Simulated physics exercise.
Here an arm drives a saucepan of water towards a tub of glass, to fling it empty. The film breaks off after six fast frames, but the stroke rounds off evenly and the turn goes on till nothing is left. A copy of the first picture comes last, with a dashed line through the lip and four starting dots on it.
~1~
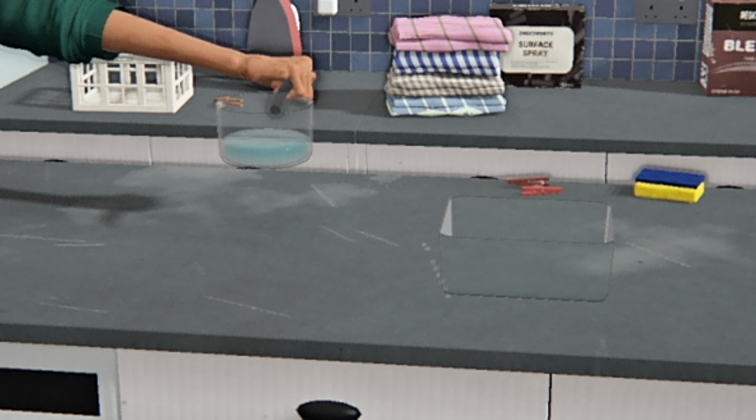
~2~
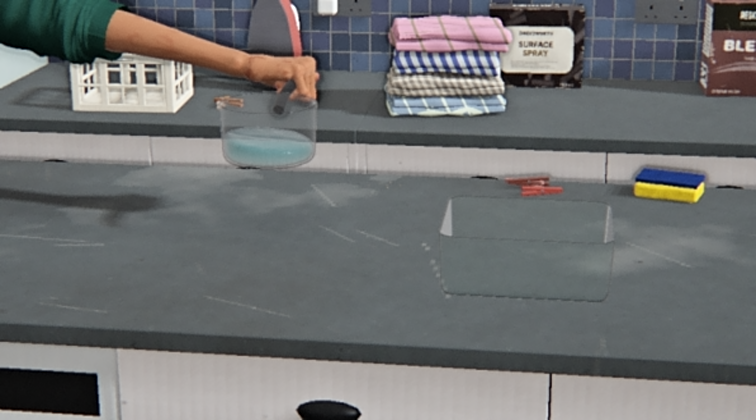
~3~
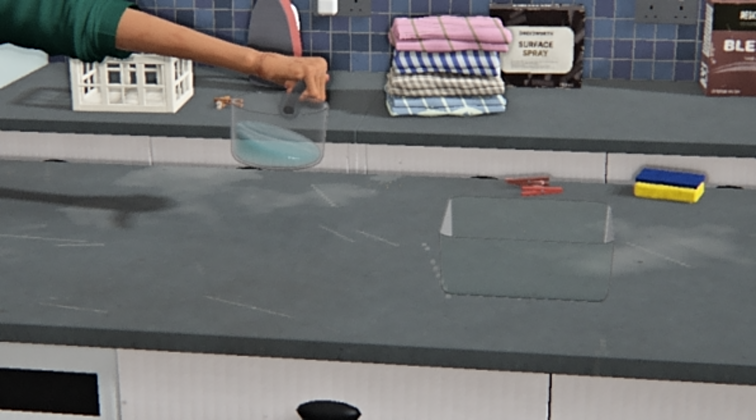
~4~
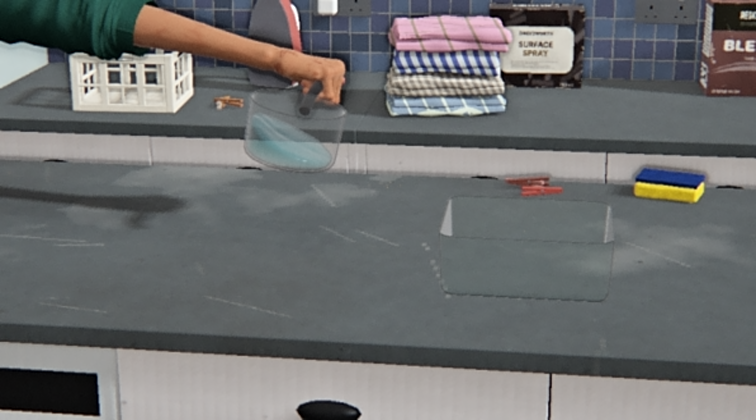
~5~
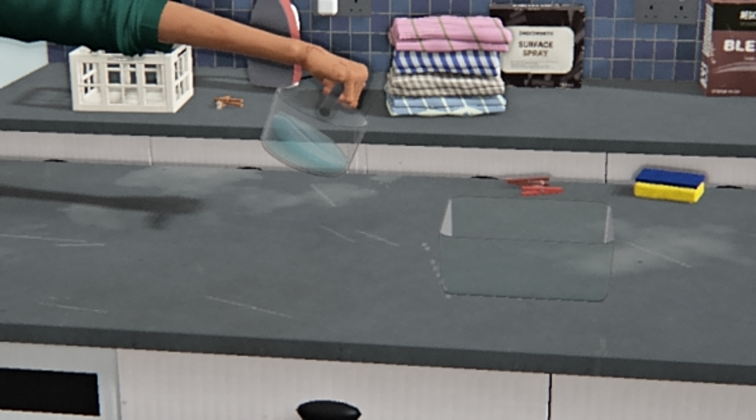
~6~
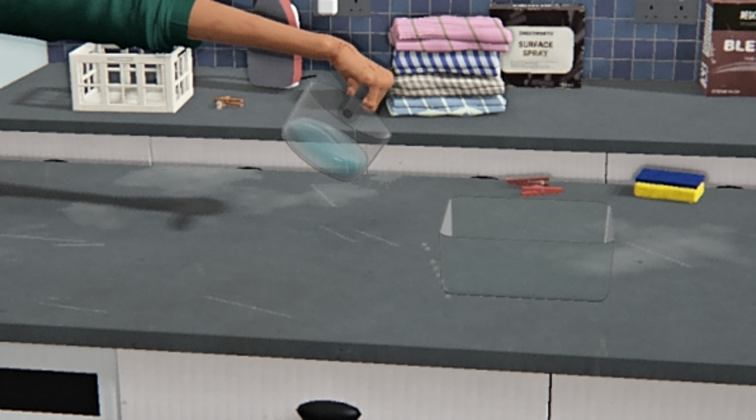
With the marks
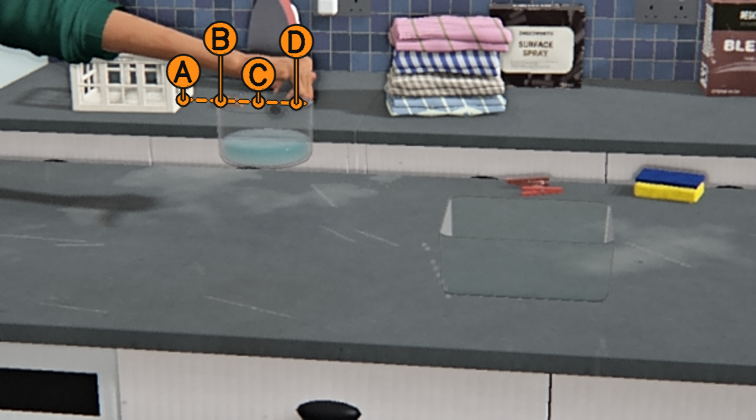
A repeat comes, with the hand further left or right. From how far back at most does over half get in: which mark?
Use place C.
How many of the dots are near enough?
Two.
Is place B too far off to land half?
Yes.
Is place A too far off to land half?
Yes.
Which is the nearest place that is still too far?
The answer is B.
On the marked copy, A at (183, 99); B at (220, 100); C at (258, 102); D at (296, 103).
For place A, about 0 % lands in the tub, 98 % falls short.
For place B, about 21 % lands in the tub, 74 % falls short and 5 % goes beside or beyond.
For place C, about 64 % lands in the tub, 21 % falls short and 14 % goes beside or beyond.
For place D, about 73 % lands in the tub, 9 % falls short and 18 % goes beside or beyond.
